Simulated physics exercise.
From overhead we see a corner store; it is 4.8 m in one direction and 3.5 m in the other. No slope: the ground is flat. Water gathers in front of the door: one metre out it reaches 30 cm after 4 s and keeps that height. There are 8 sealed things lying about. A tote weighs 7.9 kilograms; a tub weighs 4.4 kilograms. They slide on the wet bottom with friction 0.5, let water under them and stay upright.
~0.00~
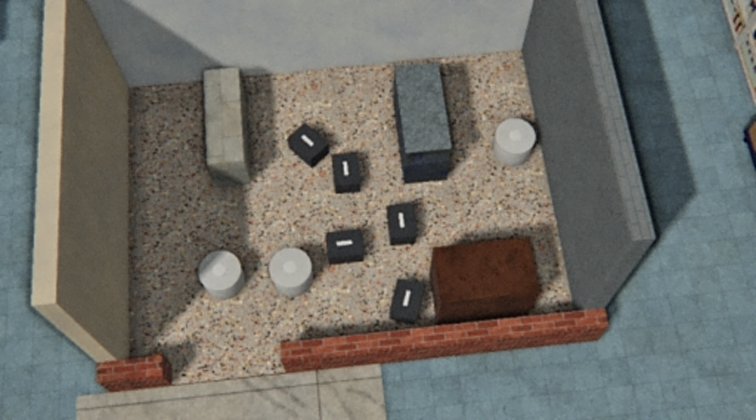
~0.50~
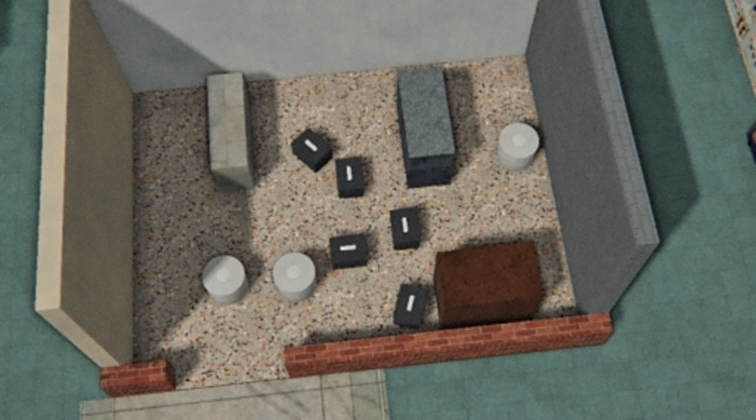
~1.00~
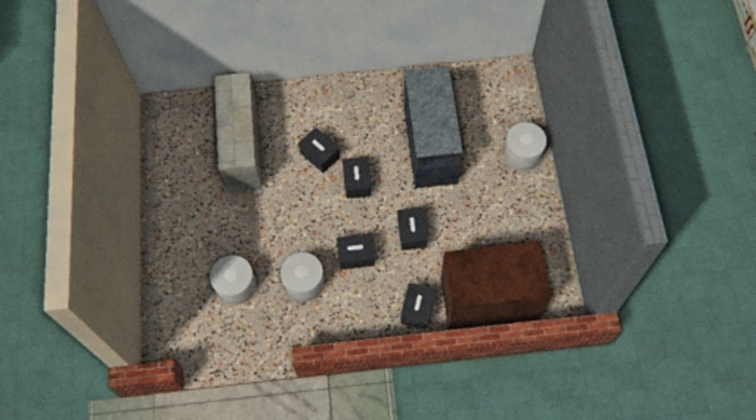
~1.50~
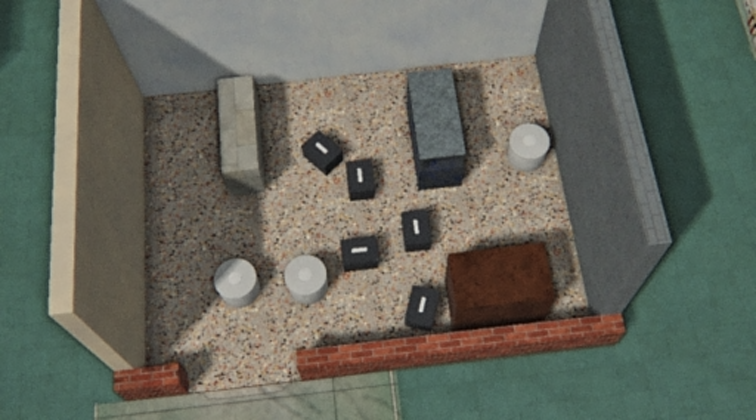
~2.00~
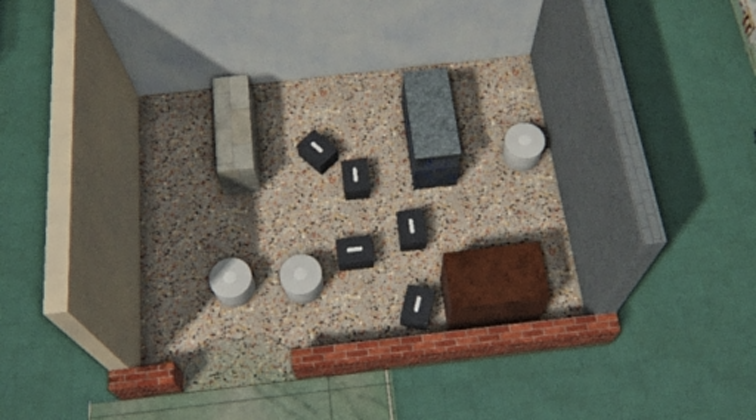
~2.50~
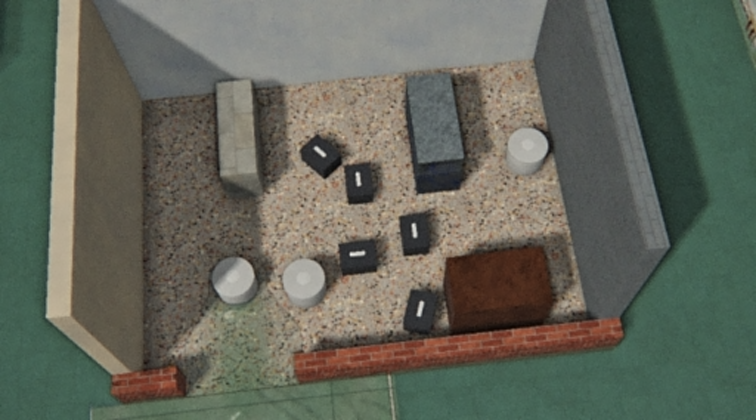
At first, blue water lies outside a walled store seen from above, with dark boxes, pale round tubs and a rust-brown block resting on its dry, speckled floor. The water outside turns green, then a thin greenish sheet enters through the front gap and spreads toward the tubs, while the objects inside barely move.
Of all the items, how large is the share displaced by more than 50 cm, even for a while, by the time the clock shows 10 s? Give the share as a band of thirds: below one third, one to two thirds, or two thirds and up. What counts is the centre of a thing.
It's going to be two in three or more, I reckon.
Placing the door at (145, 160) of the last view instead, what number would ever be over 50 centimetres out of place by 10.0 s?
The answer then is 6.
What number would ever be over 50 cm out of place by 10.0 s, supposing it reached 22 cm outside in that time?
Count under that change: 4.
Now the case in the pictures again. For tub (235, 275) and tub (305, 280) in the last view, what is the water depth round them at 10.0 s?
Some 21 cm at the first, some 9 cm at the second.
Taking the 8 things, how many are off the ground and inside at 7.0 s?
Then: 2.
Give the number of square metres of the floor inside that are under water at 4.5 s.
About 8.0 m2 is covered.
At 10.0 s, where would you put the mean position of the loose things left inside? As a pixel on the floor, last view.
The average lands around (407, 267).
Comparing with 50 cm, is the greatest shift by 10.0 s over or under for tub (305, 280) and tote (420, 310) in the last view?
In turn: Above the mark, below the mark.
After 3.5 s 1 of 8 are over 50 cm from their spots; 0 afloat.
After 4.5 s 2 of 8 are over 50 cm from their spots; 2 afloat.
After 7.0 s 3 of 8 are over 50 cm from their spots; 2 afloat.
After 10.0 s 7 of 8 are over 50 cm from their spots, and 7 have been at some point; 8 afloat.
